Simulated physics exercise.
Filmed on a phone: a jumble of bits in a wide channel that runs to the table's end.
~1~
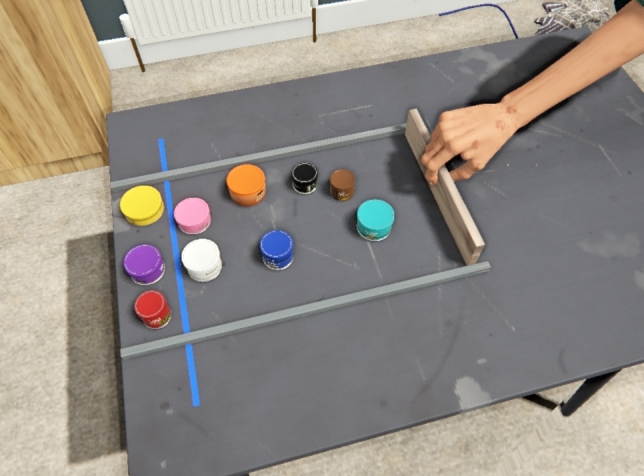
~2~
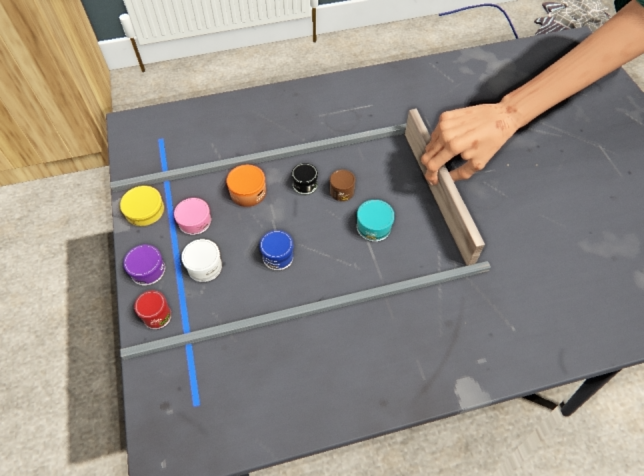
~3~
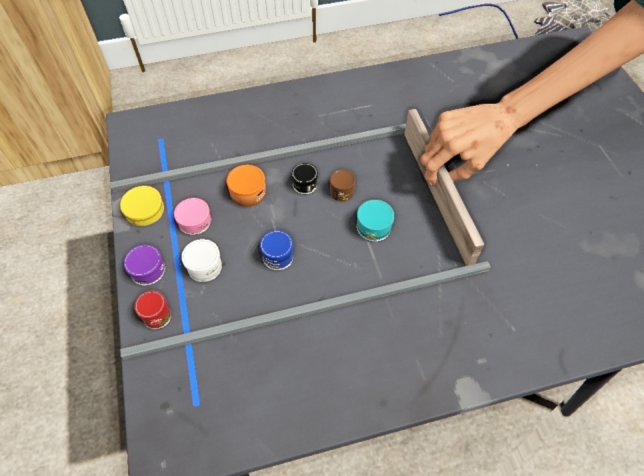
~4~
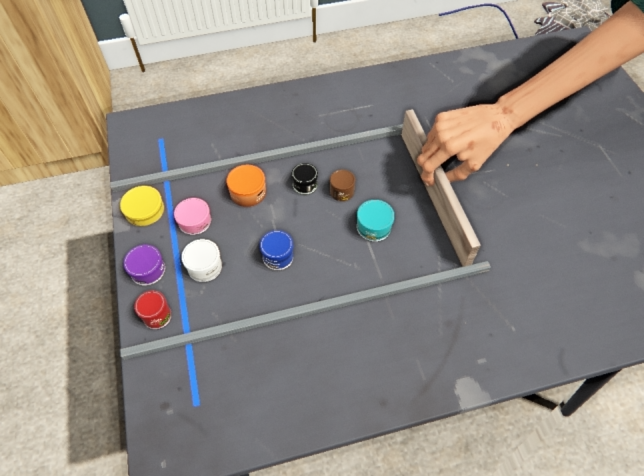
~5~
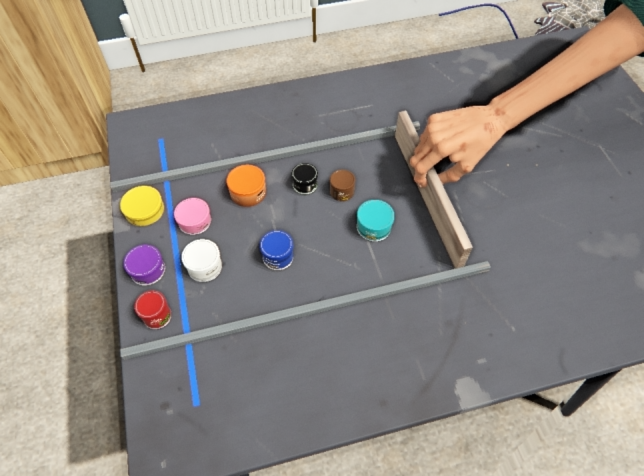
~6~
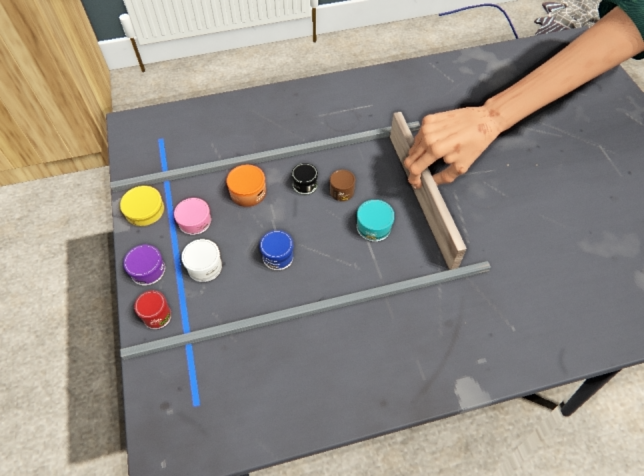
A wooden board, gripped by a hand at the right, stayed still at first, then slid slightly left between two grey rails, while the colourful little pots near the blue line did not move.
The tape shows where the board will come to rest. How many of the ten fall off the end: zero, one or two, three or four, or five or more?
Here the number that fall off is one or two.
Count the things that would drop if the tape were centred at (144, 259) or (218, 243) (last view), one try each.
Try by try, 6 and 0.
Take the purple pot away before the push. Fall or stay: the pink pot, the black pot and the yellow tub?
The pink pot does not fall, the black pot is kept, the yellow tub goes over.
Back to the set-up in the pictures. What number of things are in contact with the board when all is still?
It touches 4.
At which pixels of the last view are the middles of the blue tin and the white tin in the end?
About (163, 297), and the other about (122, 283).
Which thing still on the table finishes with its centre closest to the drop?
The white tin ends nearest.
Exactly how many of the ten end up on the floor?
In all, 2 of them.
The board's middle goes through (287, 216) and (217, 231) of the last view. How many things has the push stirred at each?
By then 5, and 9.
Early on, none off yet; purple pot at rest near (145, 266); yellow tub at rest near (143, 206); red pot at rest near (154, 311).
Finally, the number that fall off is one or two; lost, yellow tub and purple pot.
